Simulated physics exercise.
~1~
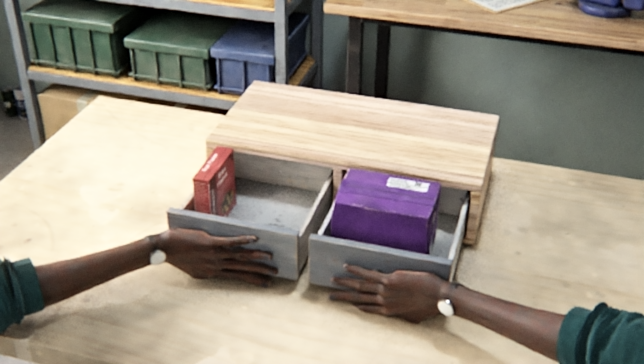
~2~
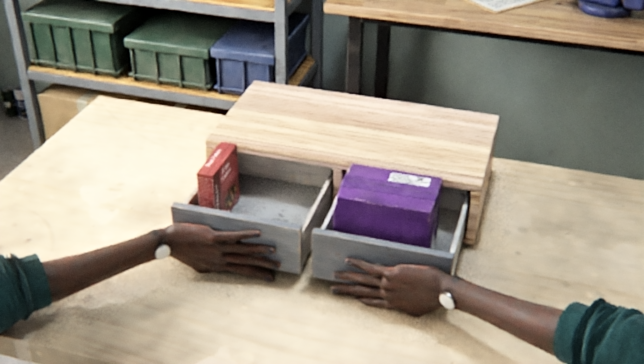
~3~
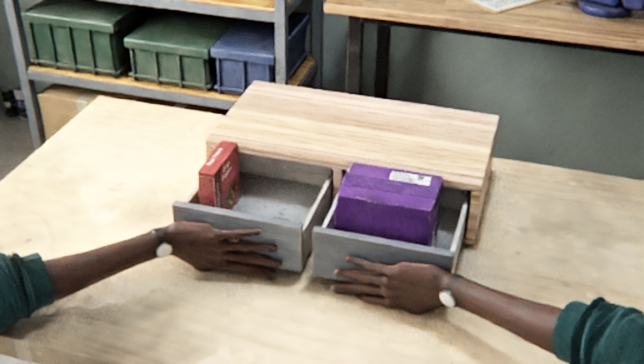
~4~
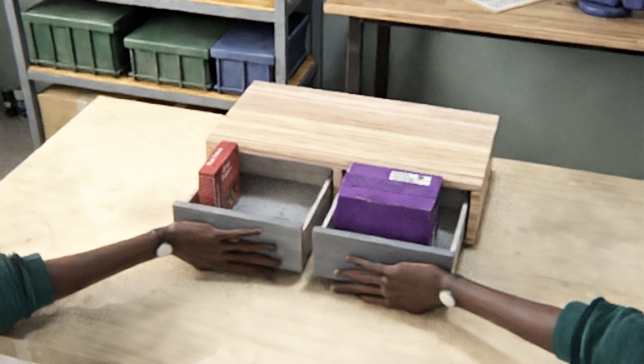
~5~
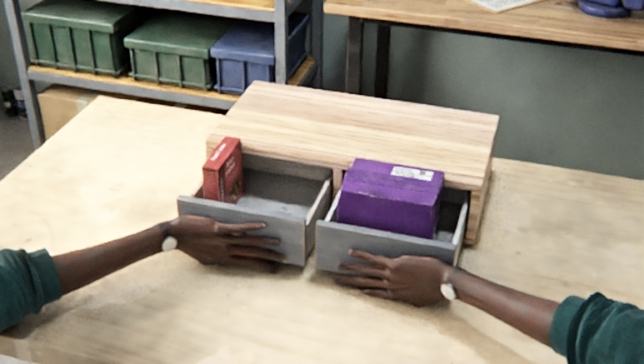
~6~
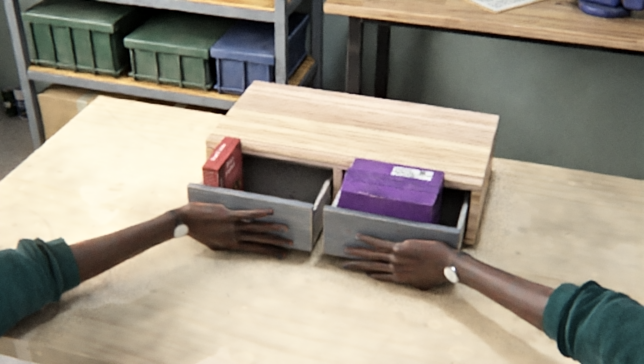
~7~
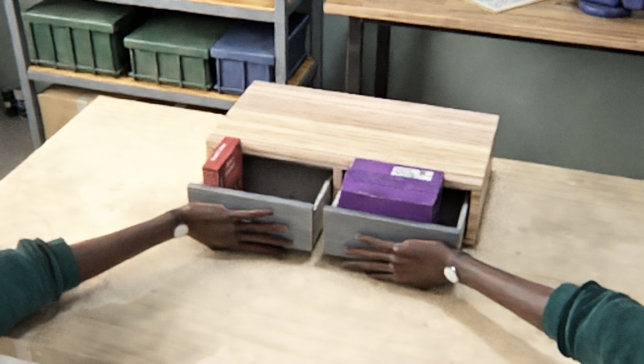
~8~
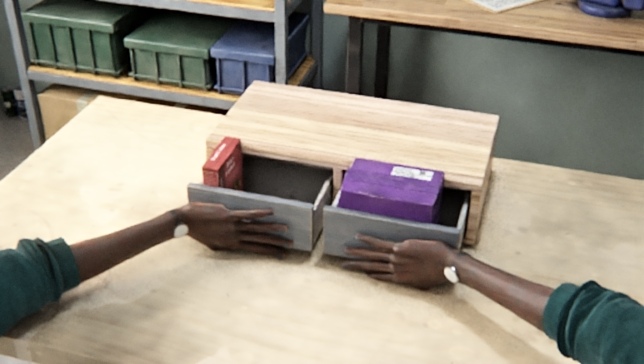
On a pale wooden workbench, two hands push a pair of grey drawers, one holding an upright red packet and the other a purple box, a short way towards a low wooden chest, and both drawers stop and stay partly open.
